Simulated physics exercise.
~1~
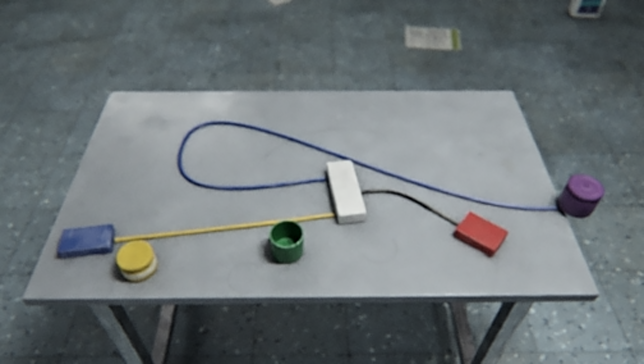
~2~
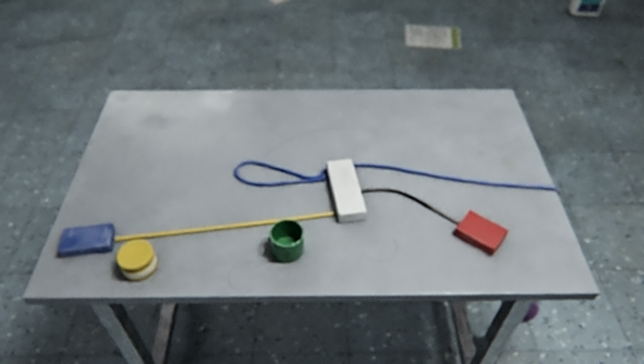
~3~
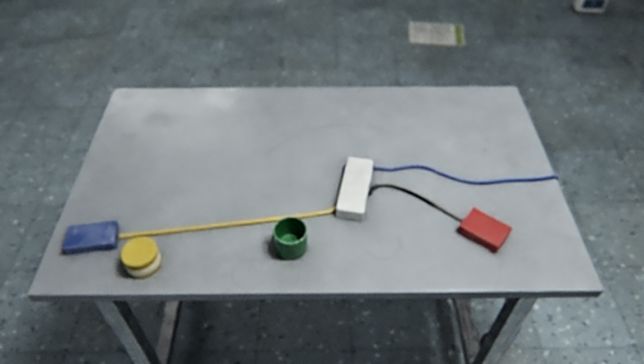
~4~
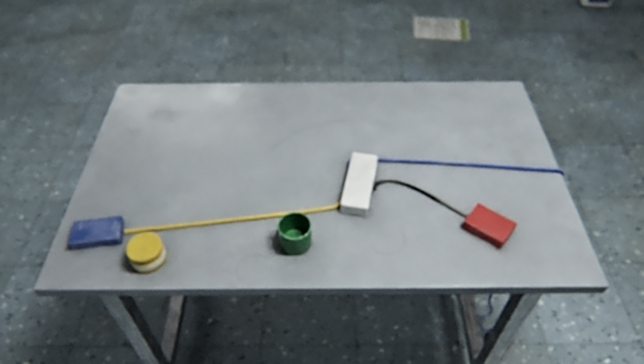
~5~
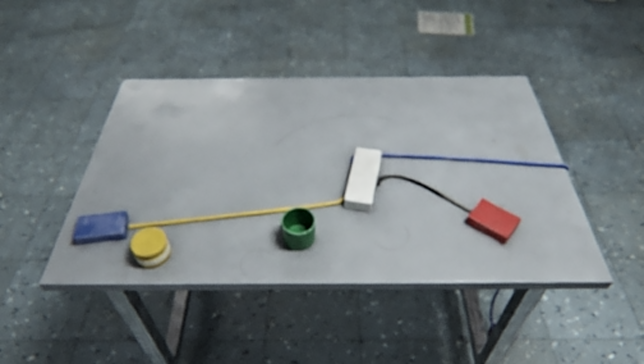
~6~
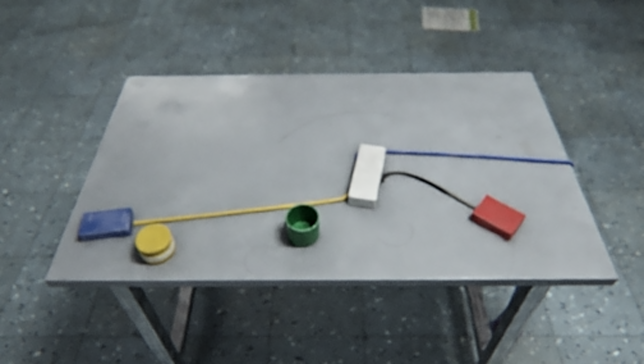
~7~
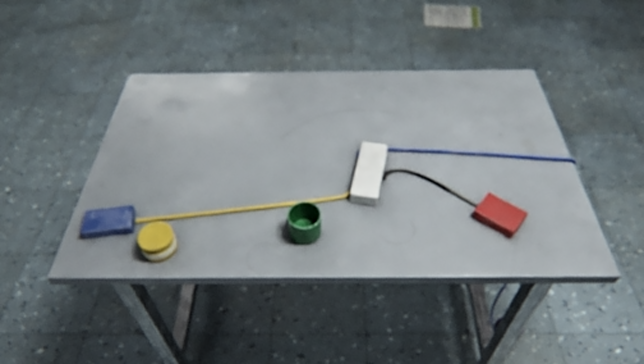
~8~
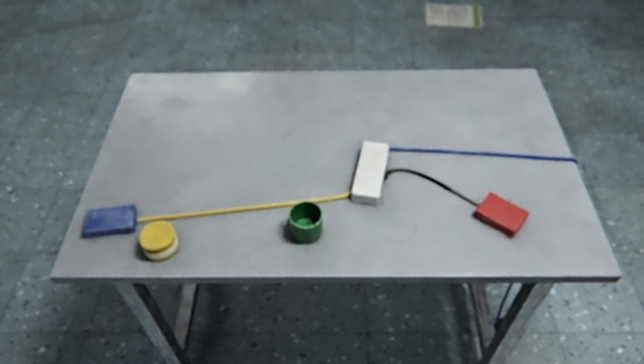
In the video, a purple cylindrical speaker drops off the right edge of a gray table, pulling its looped blue cable straight, while the white power strip tilts slightly. The cable ends taut over the edge, and the phone, canister, mug and red charger remain on top.
